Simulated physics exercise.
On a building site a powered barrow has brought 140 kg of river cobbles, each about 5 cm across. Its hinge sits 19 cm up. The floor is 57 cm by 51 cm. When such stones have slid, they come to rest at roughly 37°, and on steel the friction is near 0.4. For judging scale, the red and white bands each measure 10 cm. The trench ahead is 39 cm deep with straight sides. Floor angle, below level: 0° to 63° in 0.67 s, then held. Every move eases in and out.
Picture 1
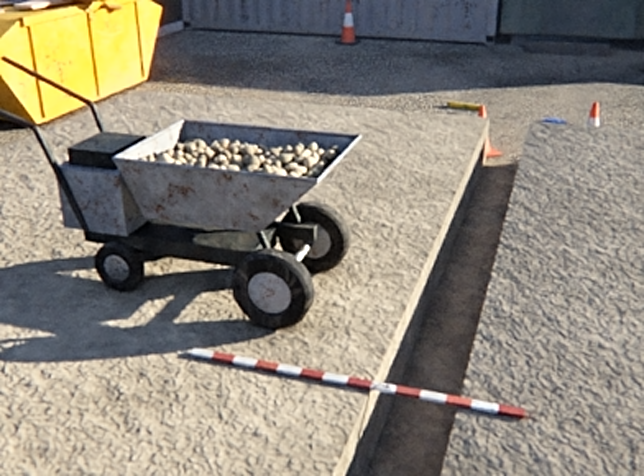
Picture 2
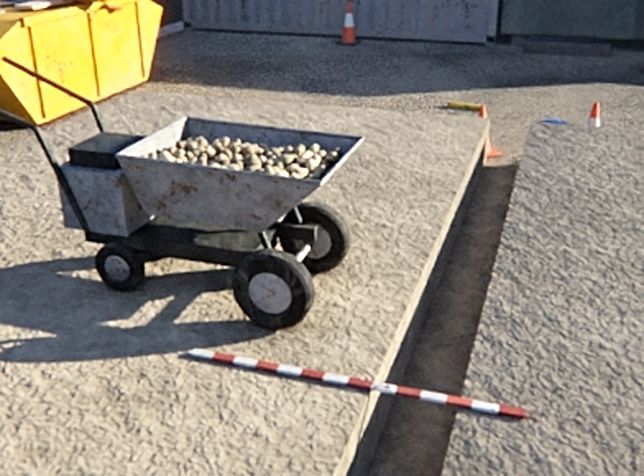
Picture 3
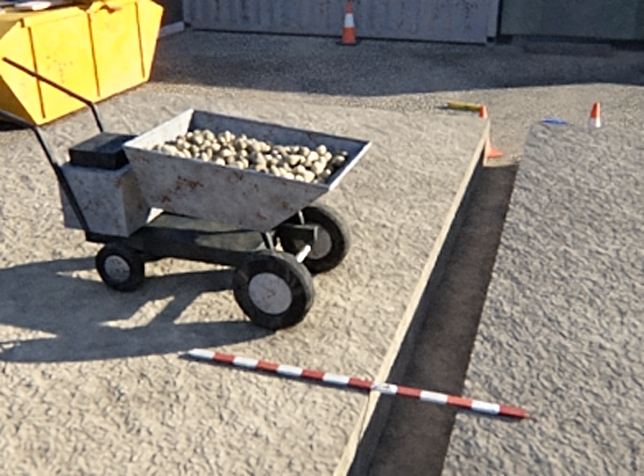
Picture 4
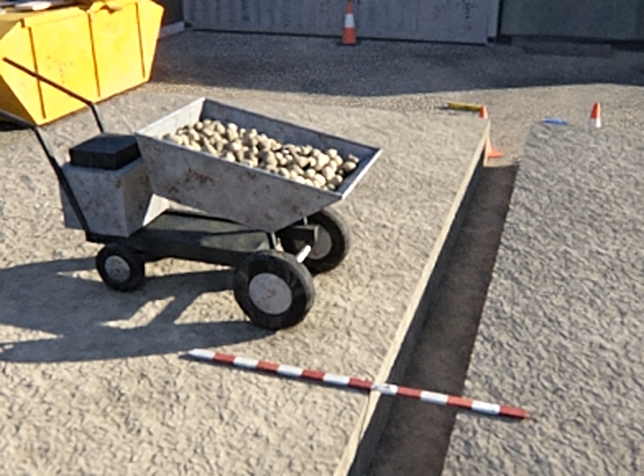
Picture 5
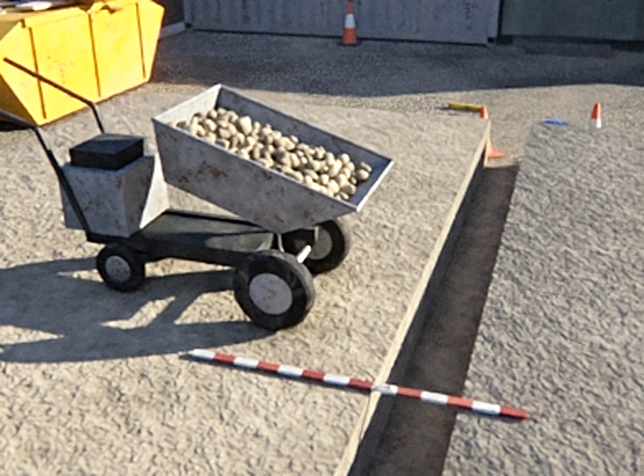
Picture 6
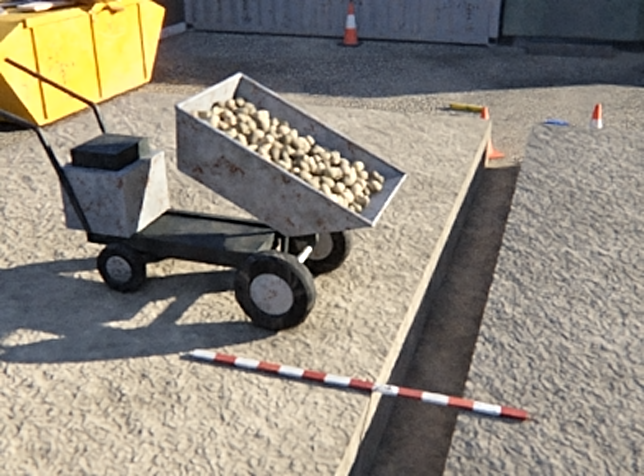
On a sunlit building site, seen from a raised, unmoving viewpoint, rough ground is cut by a dark, straight-sided trench running away on the right. A grey powered barrow with black wheels stands at left holding pale, rounded cobbles, with a yellow skip behind it, a red-and-white banded pole in front and orange cones beyond. The tray tilts forward, slowly at first and then further, its rear rising and its lip lowering toward the right while the wheels stay still.
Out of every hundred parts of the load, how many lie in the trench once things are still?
Around 65 out of 100.
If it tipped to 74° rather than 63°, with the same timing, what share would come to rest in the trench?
Then roughly 70 percent.
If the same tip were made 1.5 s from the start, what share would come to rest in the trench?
Roughly 85 per cent.
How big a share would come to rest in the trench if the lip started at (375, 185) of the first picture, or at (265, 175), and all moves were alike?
Roughly 20 per cent, then 90 per cent.
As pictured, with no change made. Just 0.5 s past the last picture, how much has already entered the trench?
20 per cent, give or take.
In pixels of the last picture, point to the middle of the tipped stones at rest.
Their middle lands near (462, 370).
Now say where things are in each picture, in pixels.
Lip at (318, 181), floor tilted 0°, highest stones at (274, 154), in the first frame.
The tray is at 1°, its lip at (322, 184); the top of the load is at (258, 152), in the second frame.
The tray is at 5°, its lip at (330, 189); the top of the load is at (207, 140), in the third frame.
The tray is at 11°, its lip at (343, 198); the top of the load is at (210, 130), in the fourth frame.
Lip at (357, 210), floor tilted 18°, highest stones at (218, 118), in the fifth frame.
Lip at (372, 226), floor tilted 27°, highest stones at (231, 108), in the sixth frame.
Then, 0.2 s after the last picture the floor is at 53°, 100 % in the tray; the foremost stones are at (403, 241).
Then, 0.5 s after the last picture the floor is at 63°, 81 % in the tray, 19 % in the trench, 1 % past the trench; the foremost stones are at (480, 316).
Then, 0.8 s after the last picture the floor is at 63°, 25 % in the tray, 40 % in the trench, 34 % past the trench; the foremost stones are at (631, 351).
Then, 2.8 s after the last picture the floor is at 63°, 0 % in the tray, 65 % in the trench, 35 % past the trench; the foremost stones are past the picture's edge.
